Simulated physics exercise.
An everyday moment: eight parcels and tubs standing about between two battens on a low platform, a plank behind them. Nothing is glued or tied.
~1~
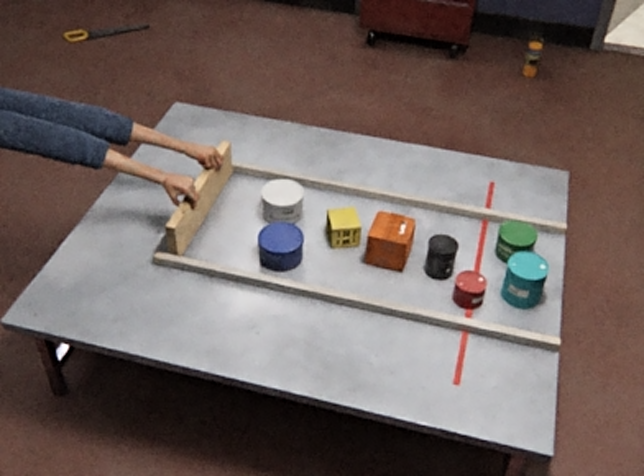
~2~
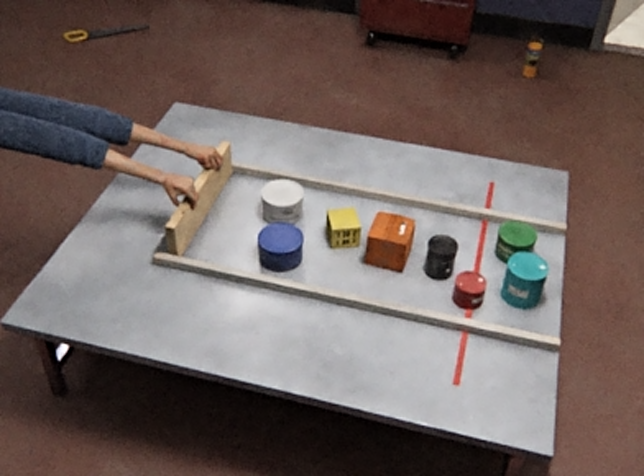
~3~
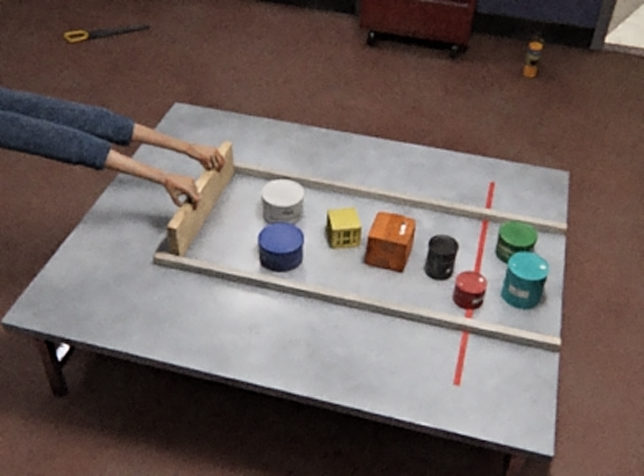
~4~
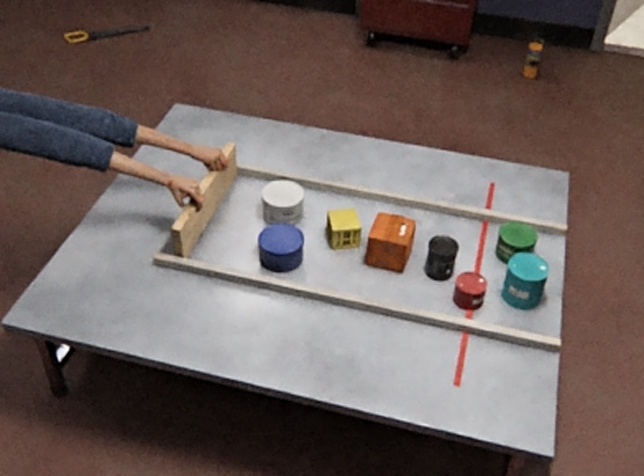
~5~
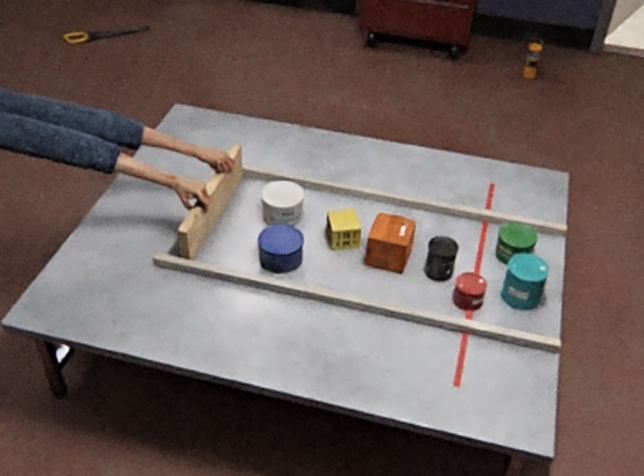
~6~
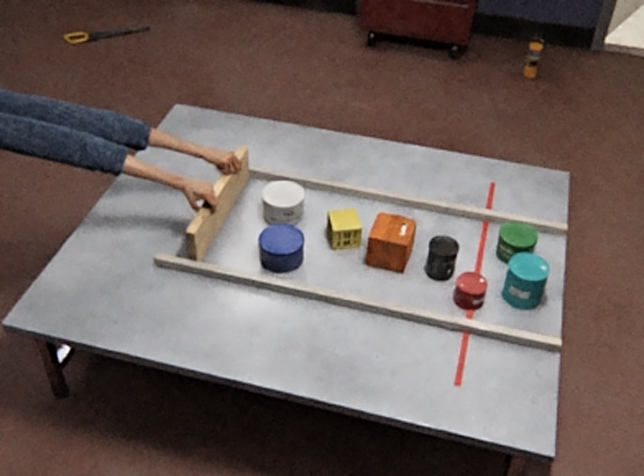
The footage shows two hands holding a wooden plank upright on a grey platform and sliding it slightly right between two battens, toward white and blue pails, while all eight parcels and tubs stay still.
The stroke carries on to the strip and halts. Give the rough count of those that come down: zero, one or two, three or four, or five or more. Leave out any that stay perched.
Outcome: The number that fall off is one or two.
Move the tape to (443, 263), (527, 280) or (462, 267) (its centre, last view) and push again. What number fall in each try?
Down on the ground: 0, 5 and 1.
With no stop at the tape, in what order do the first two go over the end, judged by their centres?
Earliest first: The turquoise canister, then the black pail.
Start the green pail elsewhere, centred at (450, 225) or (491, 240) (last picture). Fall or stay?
Place by place, it stays on; remains up.
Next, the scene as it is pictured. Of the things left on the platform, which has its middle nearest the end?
The black pail ends nearest.
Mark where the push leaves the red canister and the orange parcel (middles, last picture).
First (537, 308), then (531, 268).
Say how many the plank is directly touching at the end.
It touches 3.
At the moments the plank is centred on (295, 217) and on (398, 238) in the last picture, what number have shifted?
First 3, then 5.
A little later, none off yet; turquoise canister at rest near (525, 281); green pail at rest near (516, 244); red canister at rest near (470, 291).
Next, none off yet; turquoise canister at rest near (525, 281); green pail at rest near (516, 244); red canister moving near (471, 292).
Later still, none off yet; turquoise canister shifted a little near (545, 287); green pail at rest near (516, 244); red canister shifted a little near (482, 295).
When it is over, the number that fall off is one or two; down, turquoise canister.
